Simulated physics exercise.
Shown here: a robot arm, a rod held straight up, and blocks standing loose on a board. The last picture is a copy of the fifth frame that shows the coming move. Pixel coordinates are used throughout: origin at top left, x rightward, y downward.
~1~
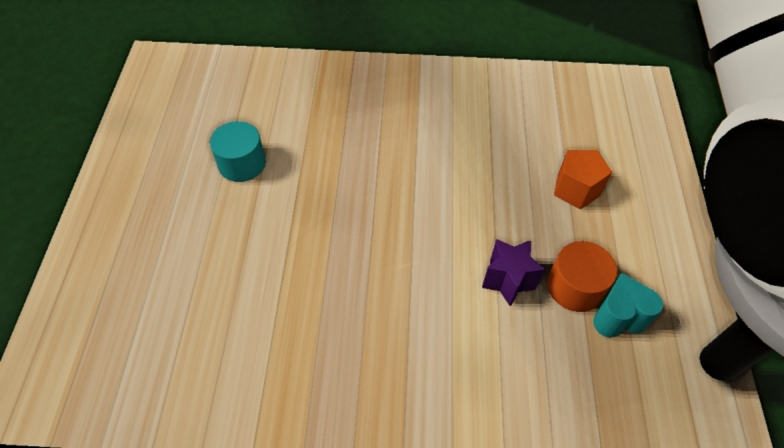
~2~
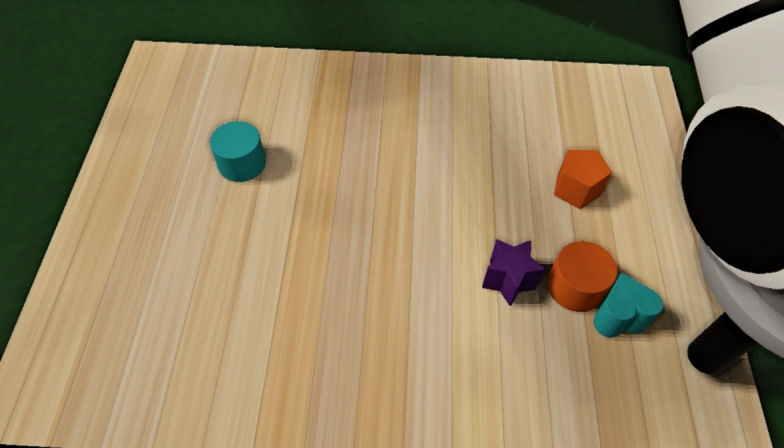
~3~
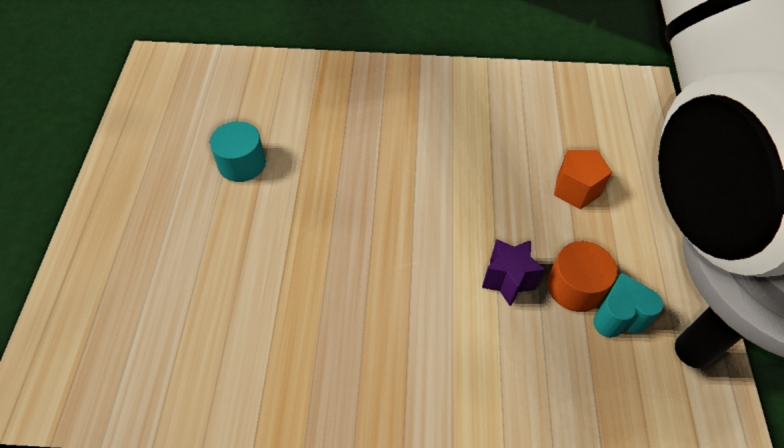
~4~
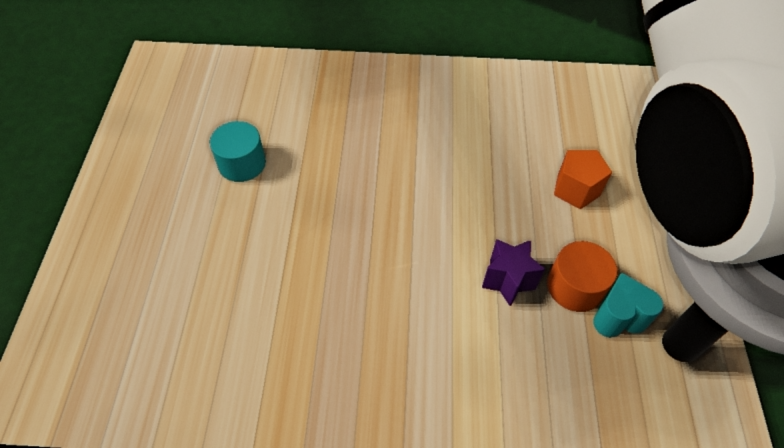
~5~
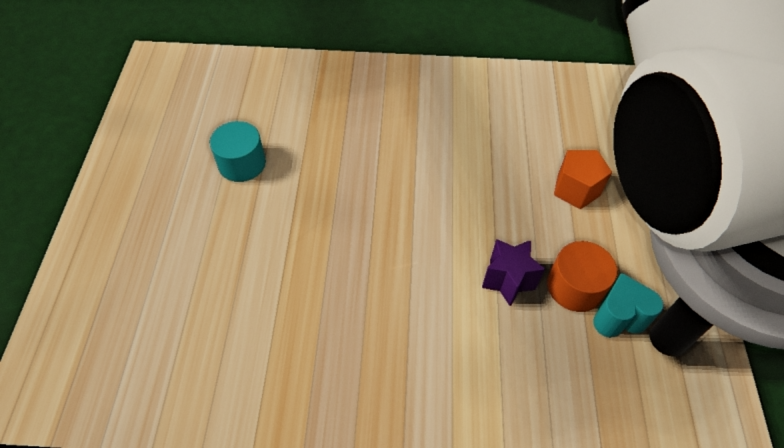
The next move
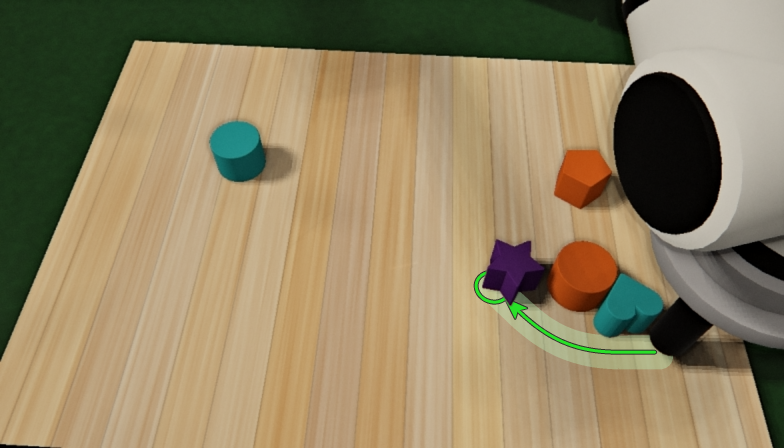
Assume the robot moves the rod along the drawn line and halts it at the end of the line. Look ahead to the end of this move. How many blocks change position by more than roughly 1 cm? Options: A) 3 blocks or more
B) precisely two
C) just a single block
C (just a single block)
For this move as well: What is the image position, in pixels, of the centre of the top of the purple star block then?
Roughly at (497, 236).
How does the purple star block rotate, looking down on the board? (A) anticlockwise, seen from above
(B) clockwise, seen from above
B (clockwise, seen from above)
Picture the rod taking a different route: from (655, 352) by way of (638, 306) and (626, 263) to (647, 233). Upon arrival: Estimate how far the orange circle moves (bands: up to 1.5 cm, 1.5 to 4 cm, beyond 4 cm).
The answer here is from 1.5 to 4 cm.
Path on the board, from (655, 352) via (594, 351) and (537, 327), ending at (493, 287).
On the path given first. One third of the way, rod (604, 338); nothing pushed yet.
Two thirds of the way, rod (542, 311); nothing pushed yet.
At the end, rod (498, 272); purple star block (497, 236), turned 35° clockwise; turquoise heart-shaped block in place.
